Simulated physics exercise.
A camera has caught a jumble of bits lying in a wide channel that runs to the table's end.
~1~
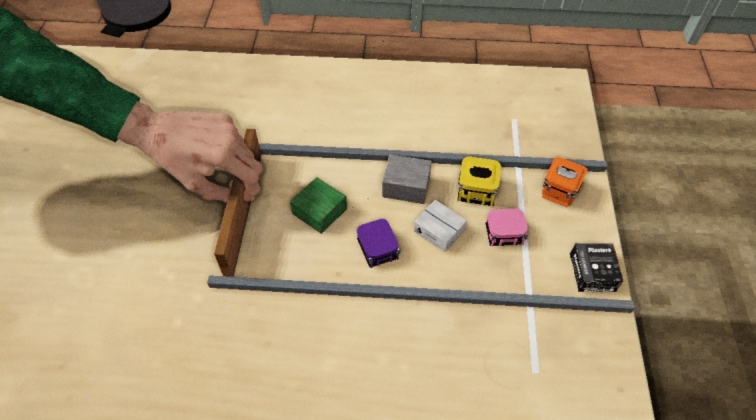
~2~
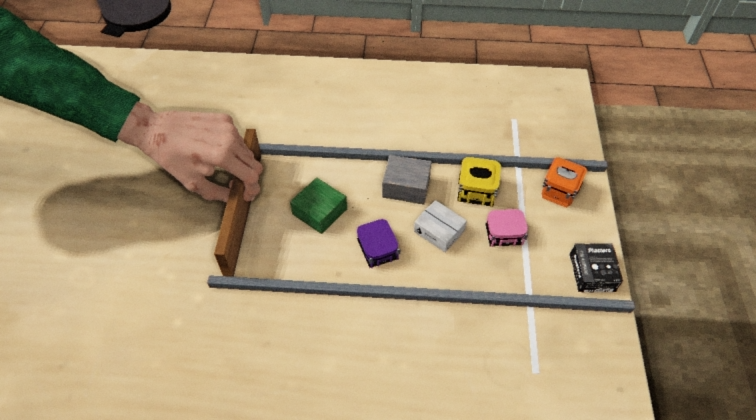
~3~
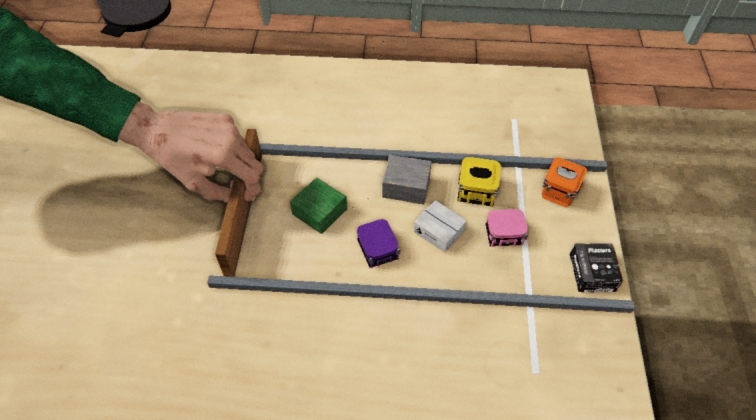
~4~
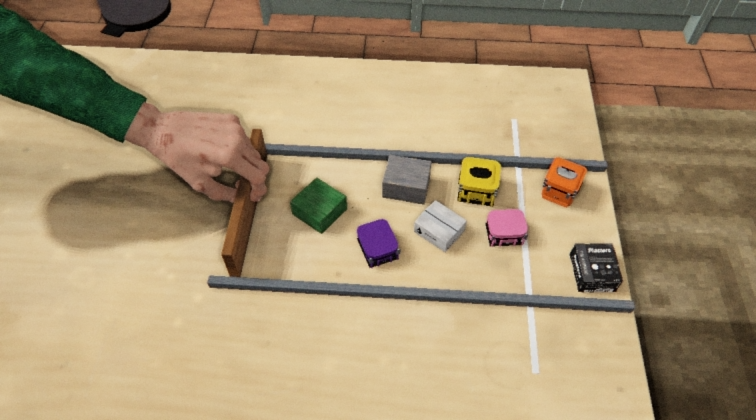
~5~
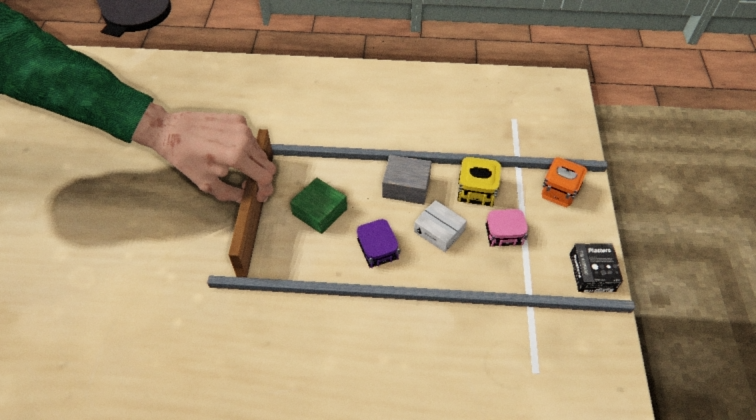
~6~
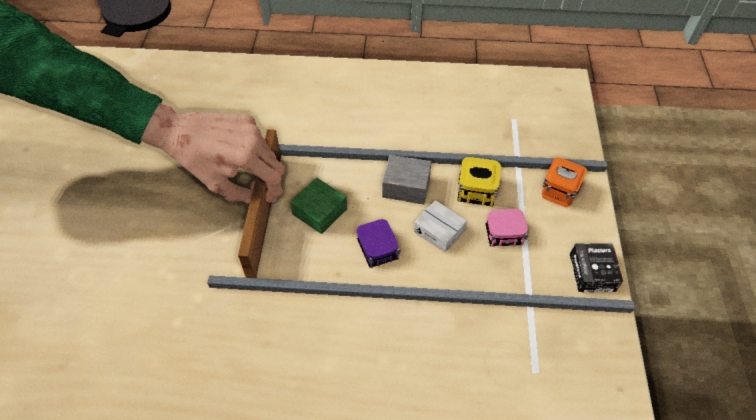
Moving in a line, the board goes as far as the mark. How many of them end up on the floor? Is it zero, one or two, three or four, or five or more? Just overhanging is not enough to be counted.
I would say one or two.
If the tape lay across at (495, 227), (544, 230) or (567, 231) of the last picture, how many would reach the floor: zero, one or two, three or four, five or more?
Tape one gives not one, tape two gives three to four, and tape three gives 5 or more.
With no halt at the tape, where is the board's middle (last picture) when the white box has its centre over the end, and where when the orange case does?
About (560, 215), and about (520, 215) for the other.
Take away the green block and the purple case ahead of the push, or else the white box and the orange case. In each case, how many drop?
In order, the numbers are 1 and 0.
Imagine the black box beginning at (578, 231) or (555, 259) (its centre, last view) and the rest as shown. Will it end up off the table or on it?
First spot, it is pushed off; second spot, it is safe.
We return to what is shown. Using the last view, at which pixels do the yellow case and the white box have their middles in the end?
The yellow case ends at (586, 188) and the white box at (587, 241).
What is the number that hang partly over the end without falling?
Number: 1.
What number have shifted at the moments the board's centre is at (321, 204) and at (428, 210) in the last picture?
The count is 1 at the first point and 6 at the second.
Soon after, none off yet; black box at rest near (596, 268); orange case at rest near (563, 183); pink case at rest near (506, 228).
At rest, the number that fall off is one or two; fallen, pink case and orange case.
